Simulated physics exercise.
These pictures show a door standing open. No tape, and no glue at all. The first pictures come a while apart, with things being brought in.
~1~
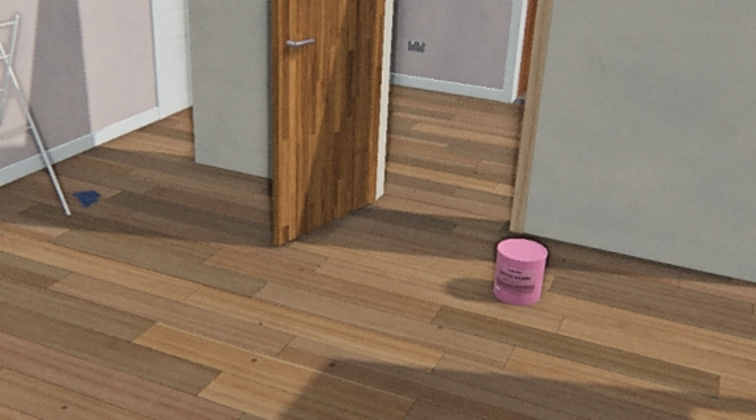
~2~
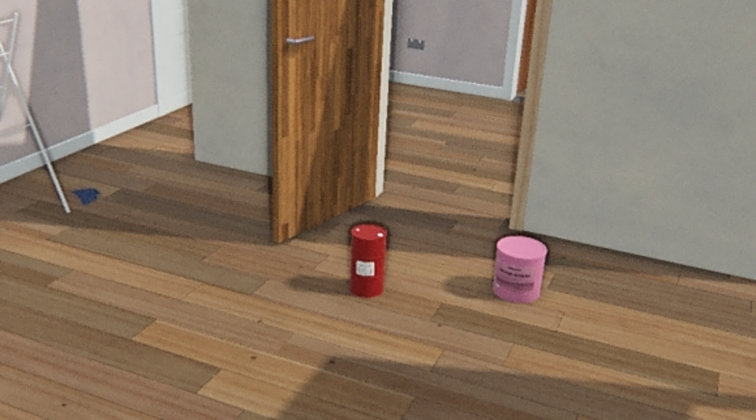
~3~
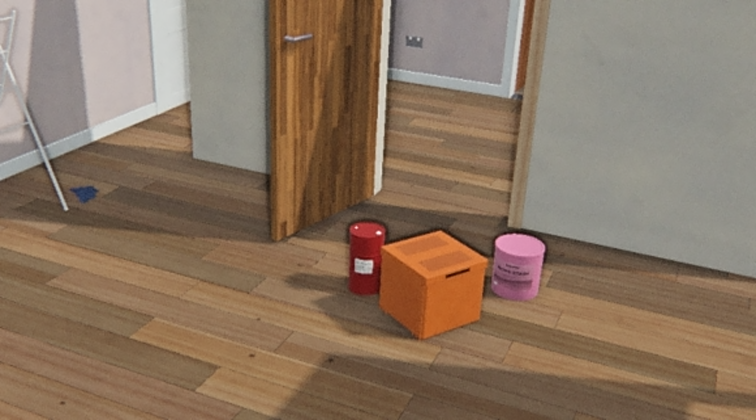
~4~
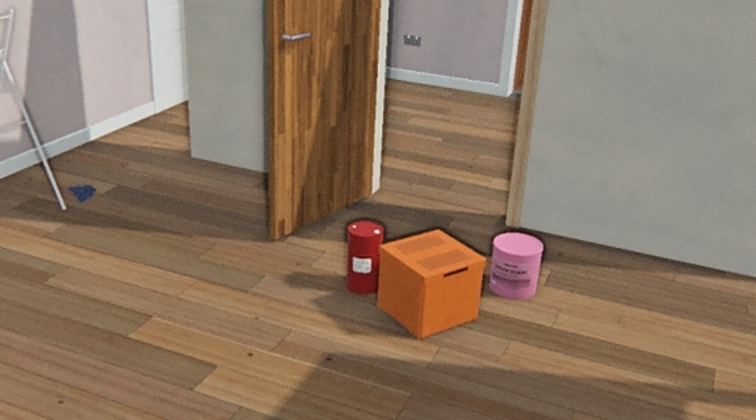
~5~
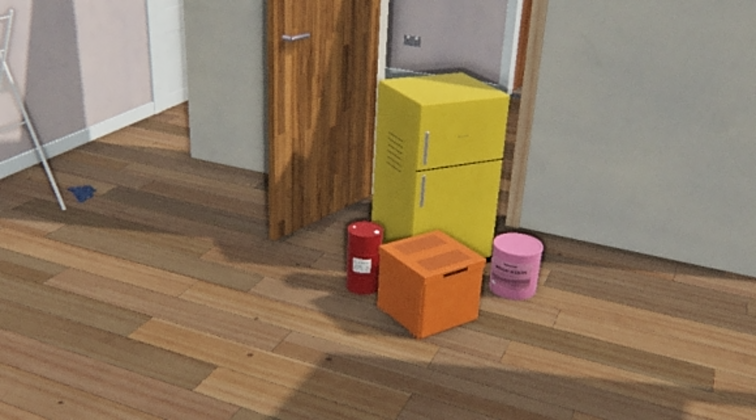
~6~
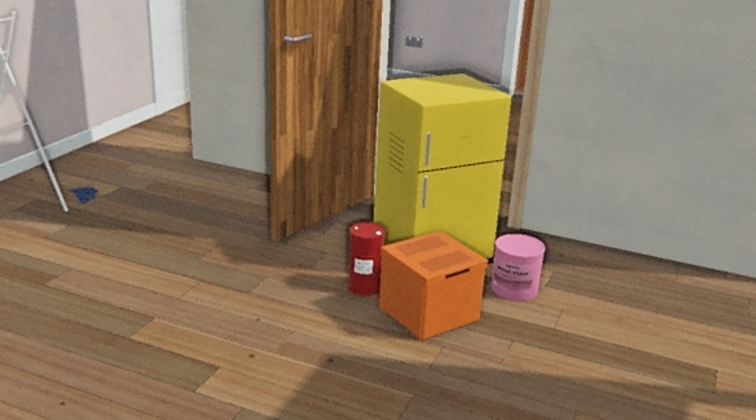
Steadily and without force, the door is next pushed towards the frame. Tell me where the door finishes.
The way is obstructed.
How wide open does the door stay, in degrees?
Roughly 70 degrees open.
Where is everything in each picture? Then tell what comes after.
In the first frame, door wide open and still; pink pail (519, 272).
In the second frame, door wide open and still; pink pail (519, 270).
In the third frame, door wide open and still; red canister (366, 259); orange tote (431, 284).
In the fourth frame, door wide open and still; pink pail (515, 266); red canister (364, 258).
In the fifth frame, door wide open and still; orange tote (429, 284); pink pail (515, 267).
In the sixth frame, door wide open and still; yellow appliance (438, 174); red canister (366, 259).
Then, 0.40 s on from there, door 94° open.
Then, 0.60 s on from there, door 84° open.
Then, 0.80 s on from there, door 72° open.
In the end, door 68° open; all 4 unmoved. At the end, from the last picture's camera, yellow appliance near (438, 174).
